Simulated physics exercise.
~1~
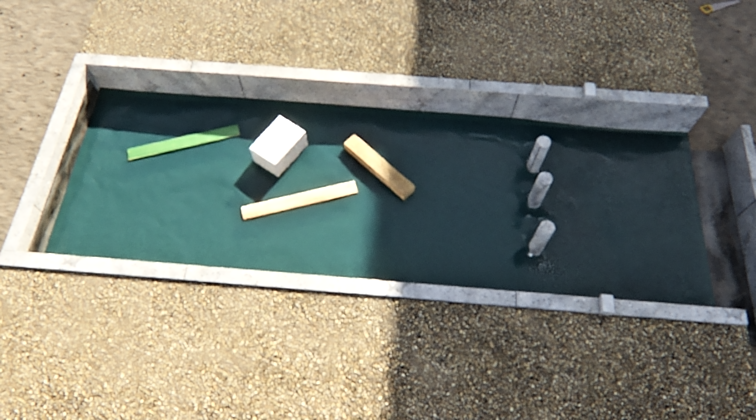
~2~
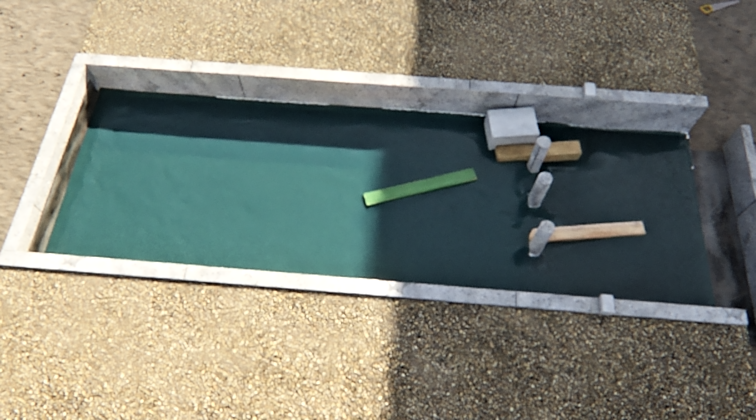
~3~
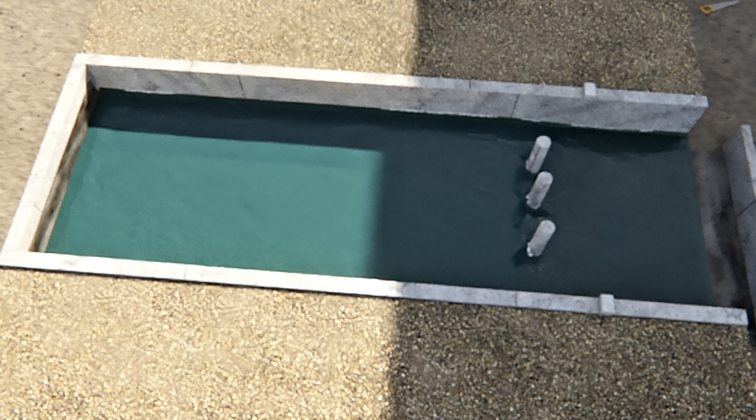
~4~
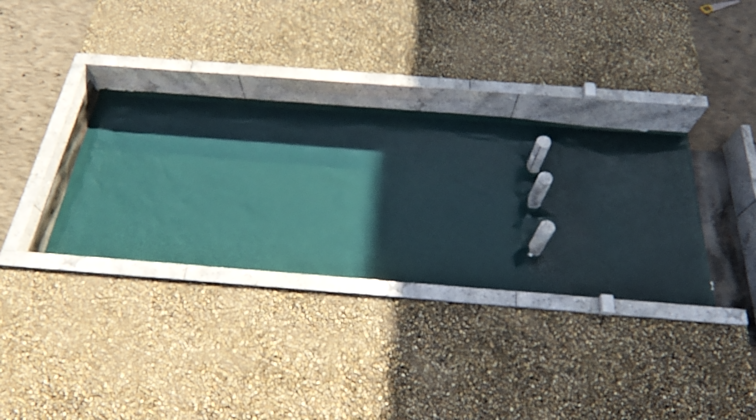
The footage shows a green plank, two wooden pieces and a pale block floating in a stone-edged channel of water, drifting right toward three short posts, the green plank trailing behind. By the end, all four are gone, leaving only the posts standing in the water.
